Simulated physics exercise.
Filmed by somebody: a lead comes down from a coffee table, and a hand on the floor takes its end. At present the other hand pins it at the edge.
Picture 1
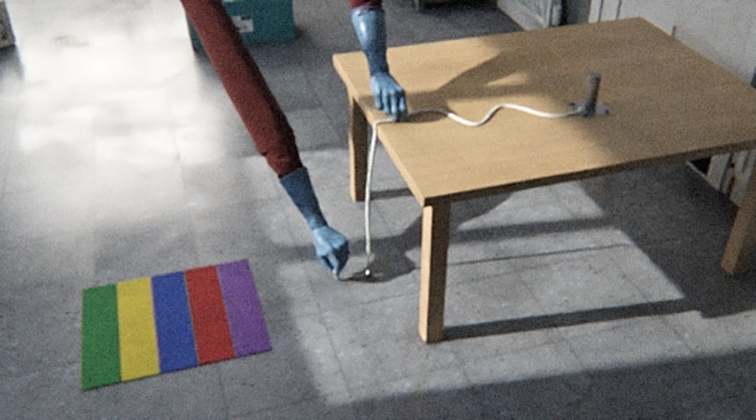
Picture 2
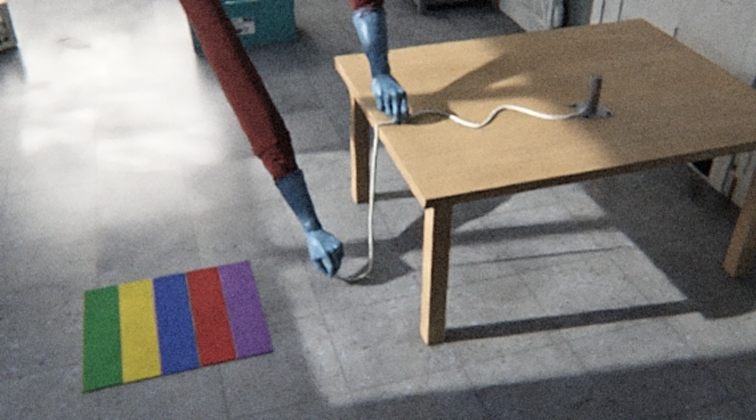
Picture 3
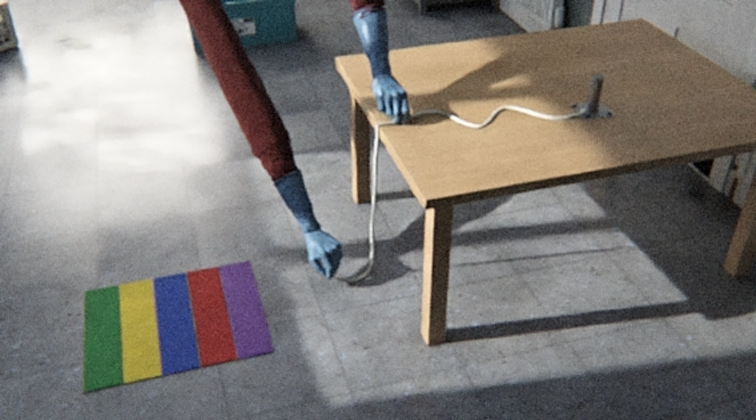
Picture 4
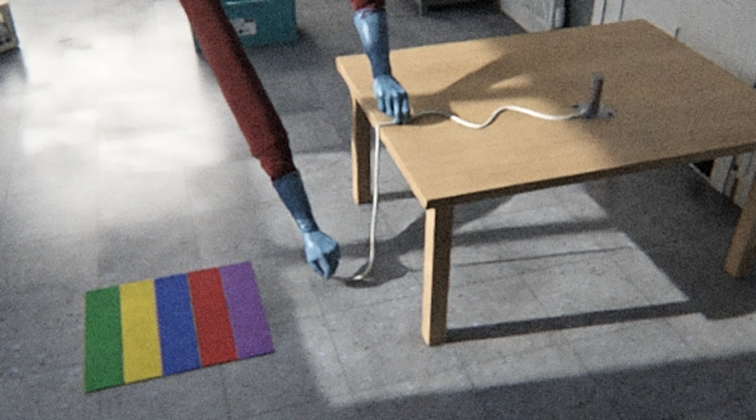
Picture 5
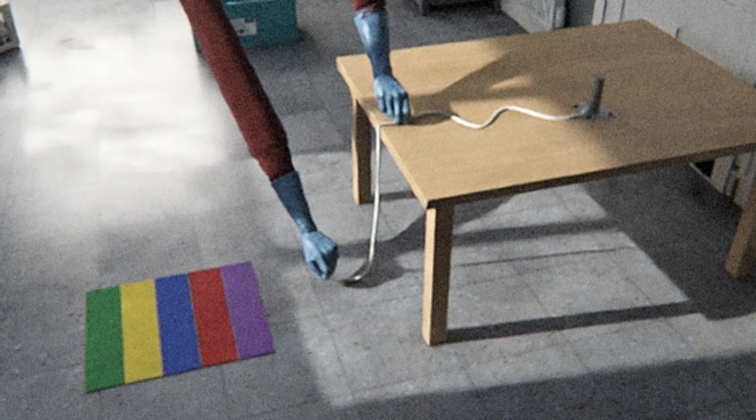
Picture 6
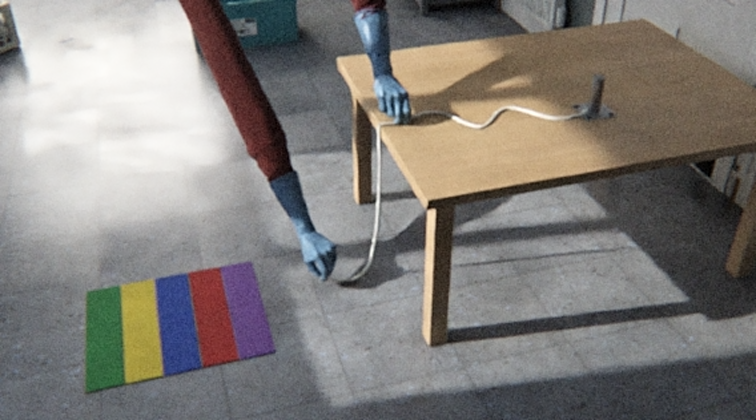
At a wooden table, one gloved hand pins a white cord while another barely shifts its lower end left.
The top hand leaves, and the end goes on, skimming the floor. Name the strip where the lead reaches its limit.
Blue.
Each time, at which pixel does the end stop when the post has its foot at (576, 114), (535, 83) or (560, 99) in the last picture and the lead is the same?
Roughly (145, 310), (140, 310) and (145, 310).
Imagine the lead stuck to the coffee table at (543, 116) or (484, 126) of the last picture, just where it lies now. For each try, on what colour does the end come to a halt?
Strip per try: Blue / red.
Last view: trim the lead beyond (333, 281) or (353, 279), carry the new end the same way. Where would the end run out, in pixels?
In turn, (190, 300) for the first and (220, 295) for the second.
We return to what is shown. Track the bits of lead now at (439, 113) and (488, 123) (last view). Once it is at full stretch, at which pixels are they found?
At (399, 128), then (460, 123).
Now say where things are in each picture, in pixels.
In the first frame, end (334, 271); purple (250, 335); red (214, 342); blue (177, 350); yellow (139, 358); green (100, 366).
In the second frame, end (329, 274); lead through (556, 118) (493, 115) (437, 112) (377, 134) (372, 198) (371, 259).
In the third frame, end (327, 275).
In the fourth frame, end (325, 276); lead through (557, 119) (494, 115) (438, 113) (379, 135) (376, 199) (372, 259).
In the fifth frame, end (324, 276).
In the sixth frame, end (322, 277); lead through (558, 119) (495, 115) (439, 113) (379, 135) (379, 199) (371, 260).
A little later, end near (242, 292); over purple.
Next, end near (198, 301); over red.
When it is tight, end near (171, 306); over blue. It gets as far as the blue strip.
